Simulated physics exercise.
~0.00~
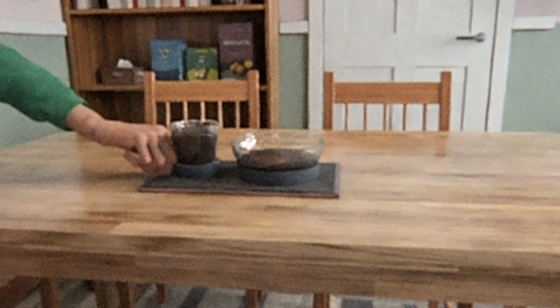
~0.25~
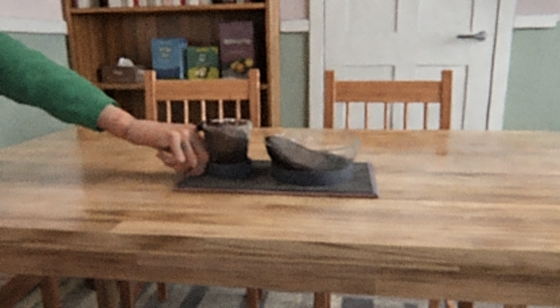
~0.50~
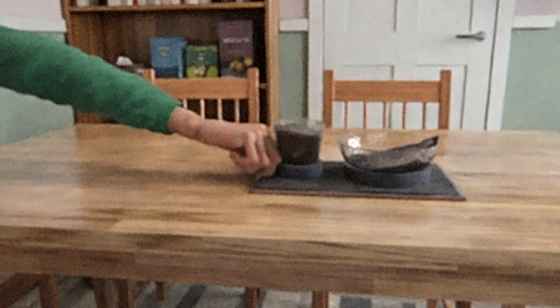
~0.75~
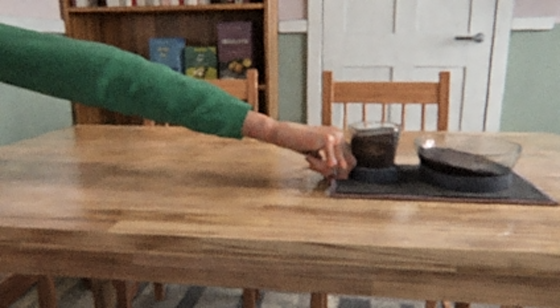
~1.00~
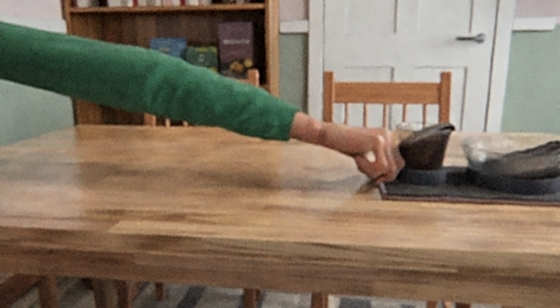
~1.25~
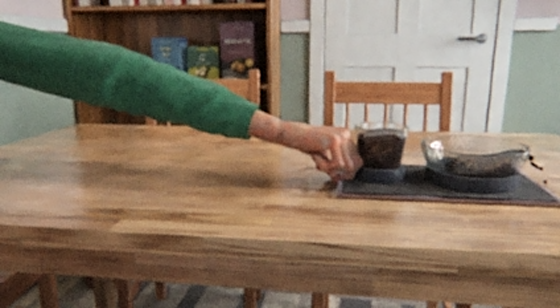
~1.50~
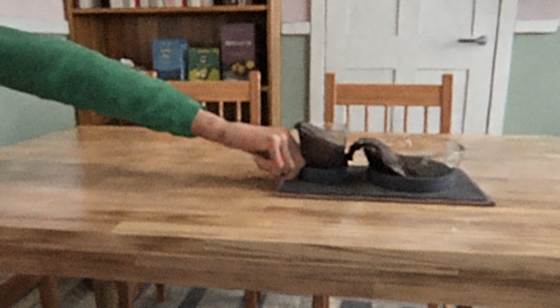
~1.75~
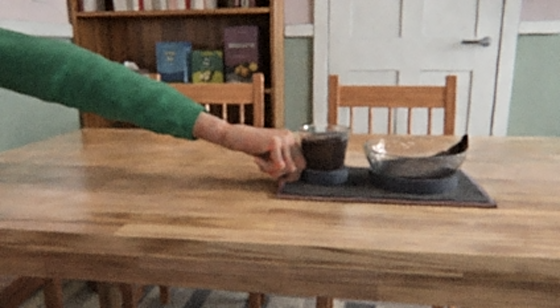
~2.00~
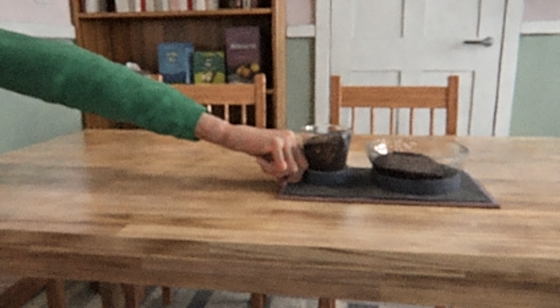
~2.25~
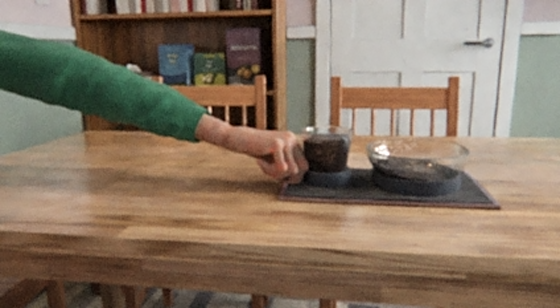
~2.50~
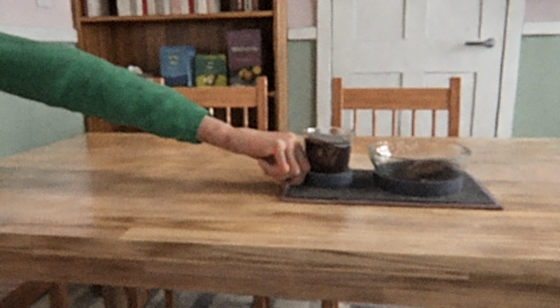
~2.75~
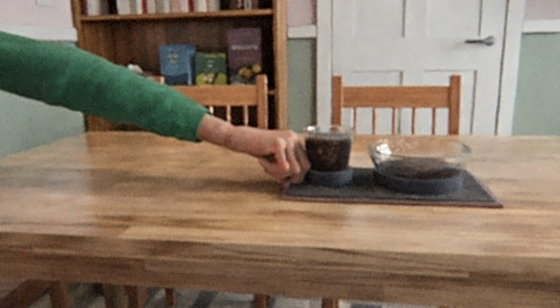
A hand sliding a tray with a glass and bowl of dark coffee right, then partway back left, liquid sloshing before settling.
